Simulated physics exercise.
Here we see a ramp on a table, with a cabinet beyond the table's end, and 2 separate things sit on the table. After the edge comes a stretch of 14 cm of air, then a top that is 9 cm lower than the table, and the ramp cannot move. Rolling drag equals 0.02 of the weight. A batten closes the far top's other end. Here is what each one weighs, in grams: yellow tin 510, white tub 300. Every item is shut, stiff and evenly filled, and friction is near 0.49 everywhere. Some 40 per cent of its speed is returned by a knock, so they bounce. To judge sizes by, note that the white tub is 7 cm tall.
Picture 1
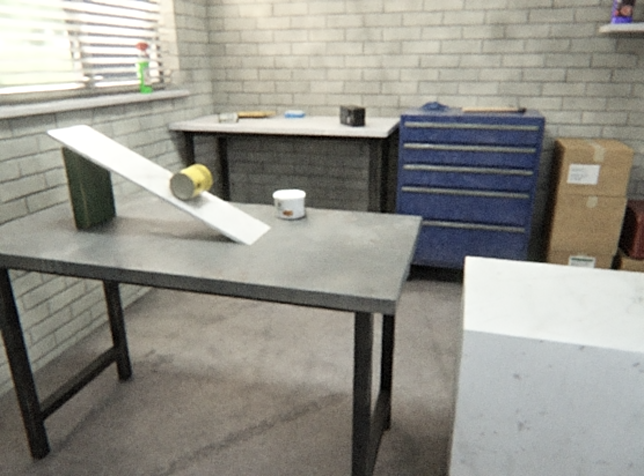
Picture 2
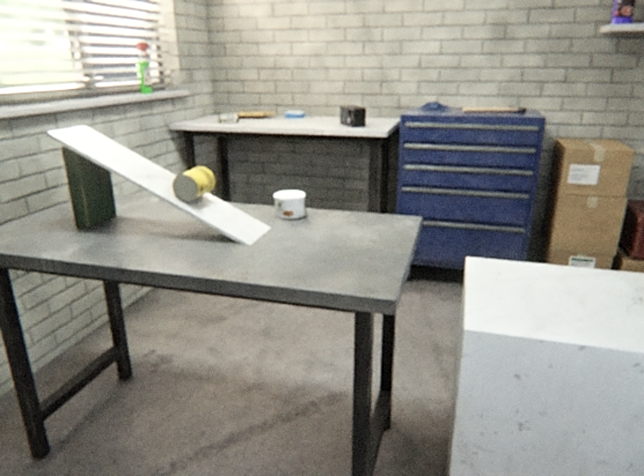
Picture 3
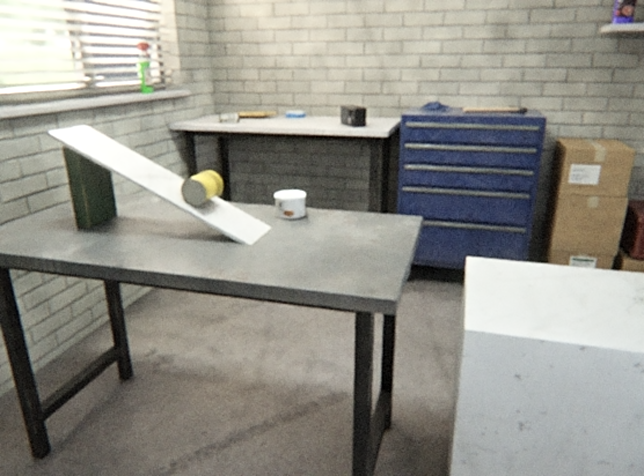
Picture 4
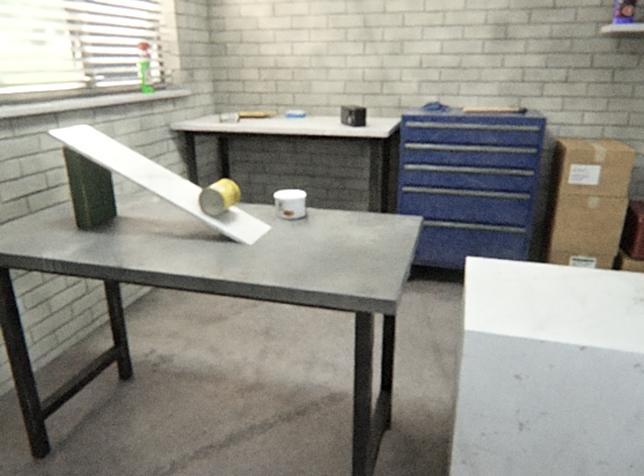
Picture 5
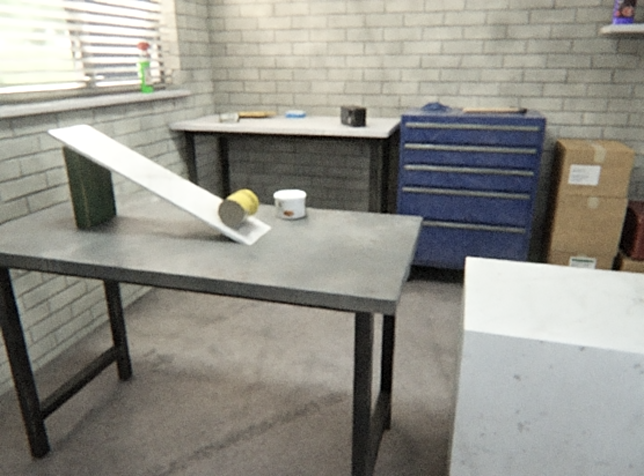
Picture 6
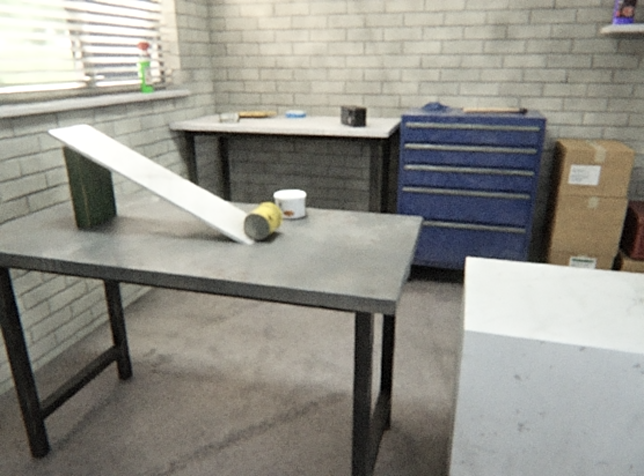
At the start, a yellow tin lies on its side partway down a white ramp on a grey table, with a white tub standing nearby. The tin rolls slowly down the ramp toward the right, then picks up speed and reaches the ramp's low end, while the tub stays still.
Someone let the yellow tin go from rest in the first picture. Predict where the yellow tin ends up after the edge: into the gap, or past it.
It will bridge the space.
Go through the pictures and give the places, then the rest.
Edge 63 cm away; yellow tin (191, 182); white tub (290, 205), in the first picture.
Edge 62 cm away; yellow tin (193, 184); white tub (290, 205), in the second picture.
Edge 59 cm away; yellow tin (202, 188); white tub (290, 205), in the third picture.
Edge 54 cm away; yellow tin (219, 197); white tub (290, 205), in the fourth picture.
Edge 49 cm away; yellow tin (238, 208); white tub (290, 205), in the fifth picture.
Edge 41 cm away; yellow tin (263, 221); white tub (290, 205), in the sixth picture.
Then, 0.20 s on from there, edge 21 cm away; yellow tin near (333, 228).
Then, 0.50 s on from there, 8 cm past the table's edge; yellow tin near (445, 250).
Then, 0.90 s on from there, 39 cm past the table's edge; yellow tin near (573, 284).
In the end, 52 cm past the table's edge; white tub under 8 cm from the start.
